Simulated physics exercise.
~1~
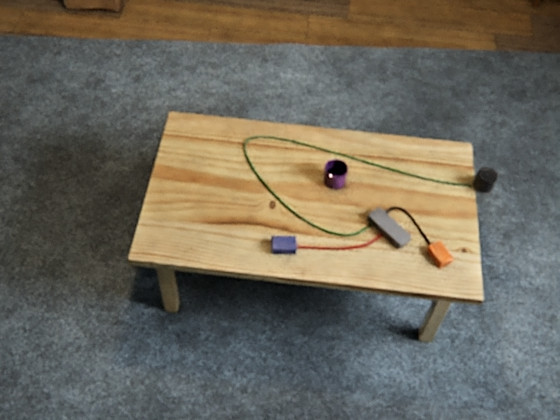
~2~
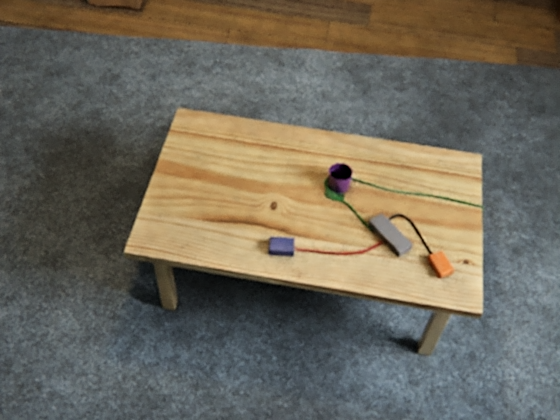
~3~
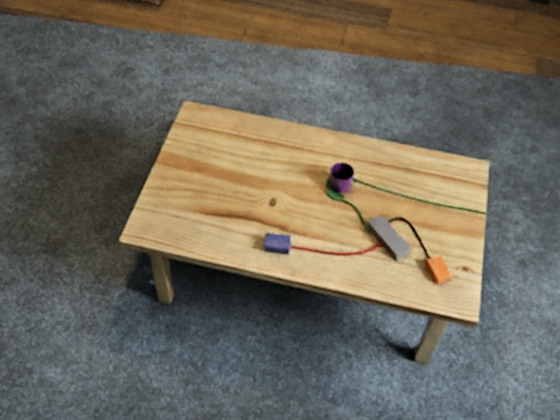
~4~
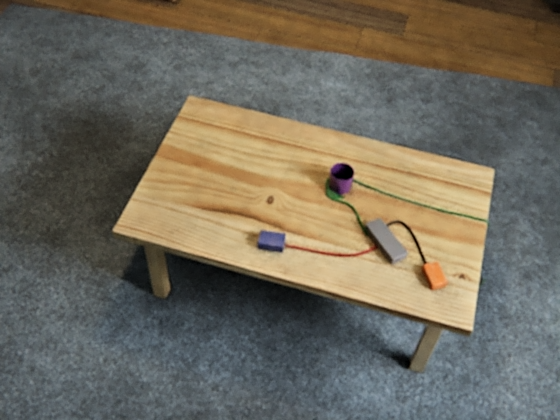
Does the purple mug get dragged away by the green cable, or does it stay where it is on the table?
The purple mug stays where it is on the table, even though the green cable is drawn in close beside it.
